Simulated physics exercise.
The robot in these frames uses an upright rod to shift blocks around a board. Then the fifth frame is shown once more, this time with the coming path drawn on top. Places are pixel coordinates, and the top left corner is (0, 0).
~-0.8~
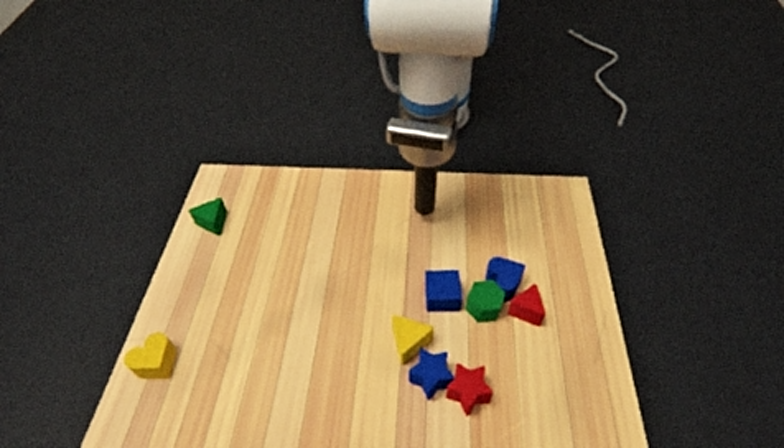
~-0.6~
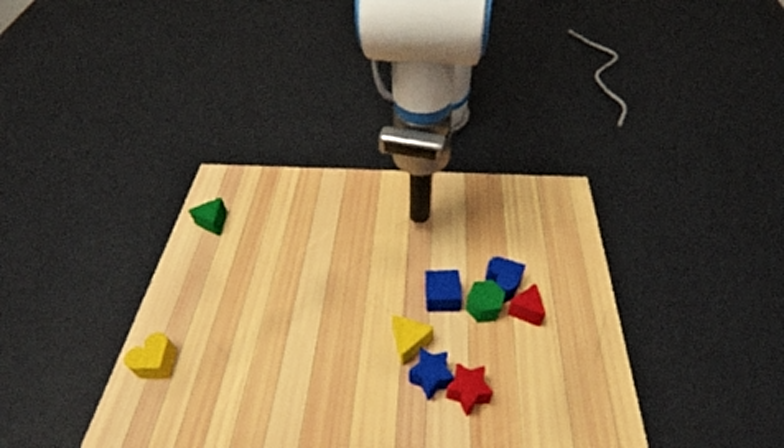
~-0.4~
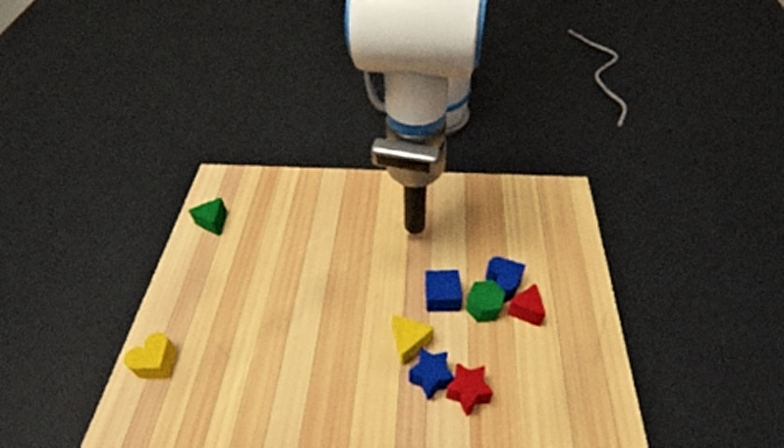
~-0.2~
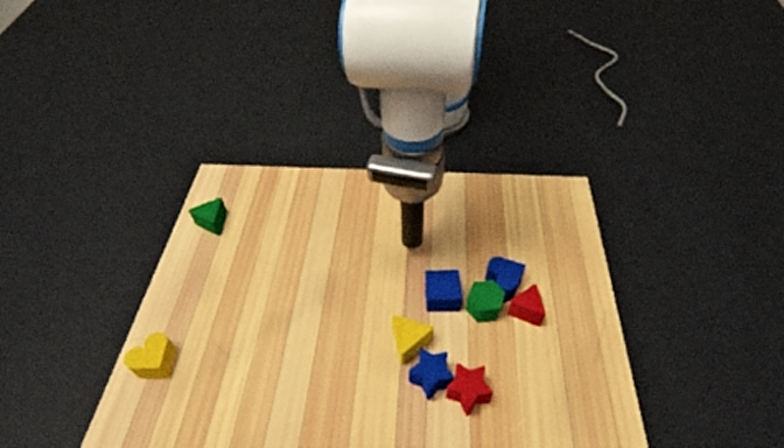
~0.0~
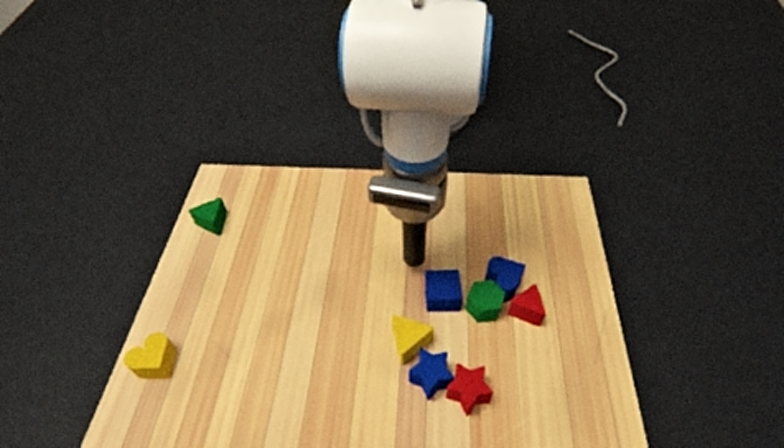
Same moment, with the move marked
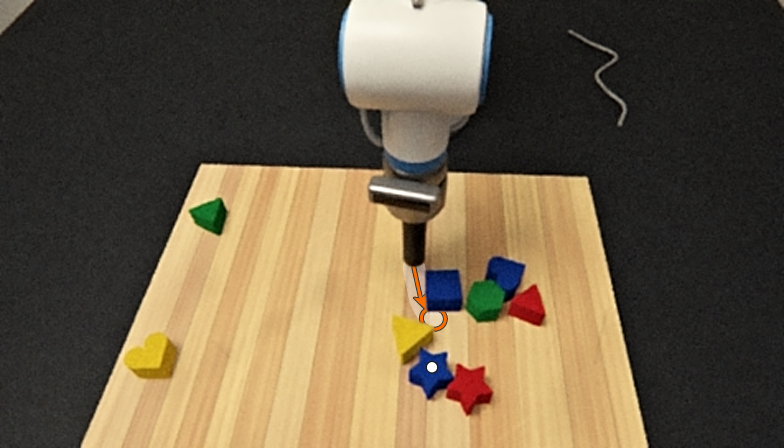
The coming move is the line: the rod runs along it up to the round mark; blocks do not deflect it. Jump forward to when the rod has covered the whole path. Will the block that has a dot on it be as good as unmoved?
It seems so.
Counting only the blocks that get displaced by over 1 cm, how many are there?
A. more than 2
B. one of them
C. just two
My pick is C.
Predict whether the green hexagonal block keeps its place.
It travels a centimetre or more.
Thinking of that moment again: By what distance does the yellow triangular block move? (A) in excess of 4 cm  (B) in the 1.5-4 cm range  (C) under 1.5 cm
Letter C.
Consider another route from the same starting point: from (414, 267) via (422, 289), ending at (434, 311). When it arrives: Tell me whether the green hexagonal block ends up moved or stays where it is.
The green hexagonal block changes place.
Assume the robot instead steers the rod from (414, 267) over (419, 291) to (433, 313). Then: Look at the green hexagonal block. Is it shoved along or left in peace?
By the time the path is finished, it has moved at least a centimetre.
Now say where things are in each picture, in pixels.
Rod's lower end at (425, 208); yellow triangular block at (409, 331); blue star at (432, 367); blue square block at (444, 284); green hexagonal block at (487, 295); red triangular block at (531, 299), in the first picture.
Rod at (420, 215); blocks still, in the second picture.
Rod at (415, 226); blocks still, in the third picture.
Rod at (412, 240); blocks still, in the fourth picture.
Rod at (414, 258); yellow triangular block at (409, 331); blue star at (432, 367); blue square block at (444, 284); green hexagonal block at (487, 295); red triangular block at (531, 299), in the fifth picture.
Drawn move, from (414, 267) by way of (420, 293) to (433, 318); the dot is on the blue star.
The first path, step by step. Halfway along, rod at (420, 284); blue square block at (452, 296), turned 15° anticlockwise; green hexagonal block at (490, 297), turned 10° anticlockwise.
At the end, rod at (434, 310); yellow triangular block still; blue star still; blue square block at (469, 318), turned 30° anticlockwise; green hexagonal block at (499, 303), turned 55° anticlockwise; red triangular block at (535, 298).
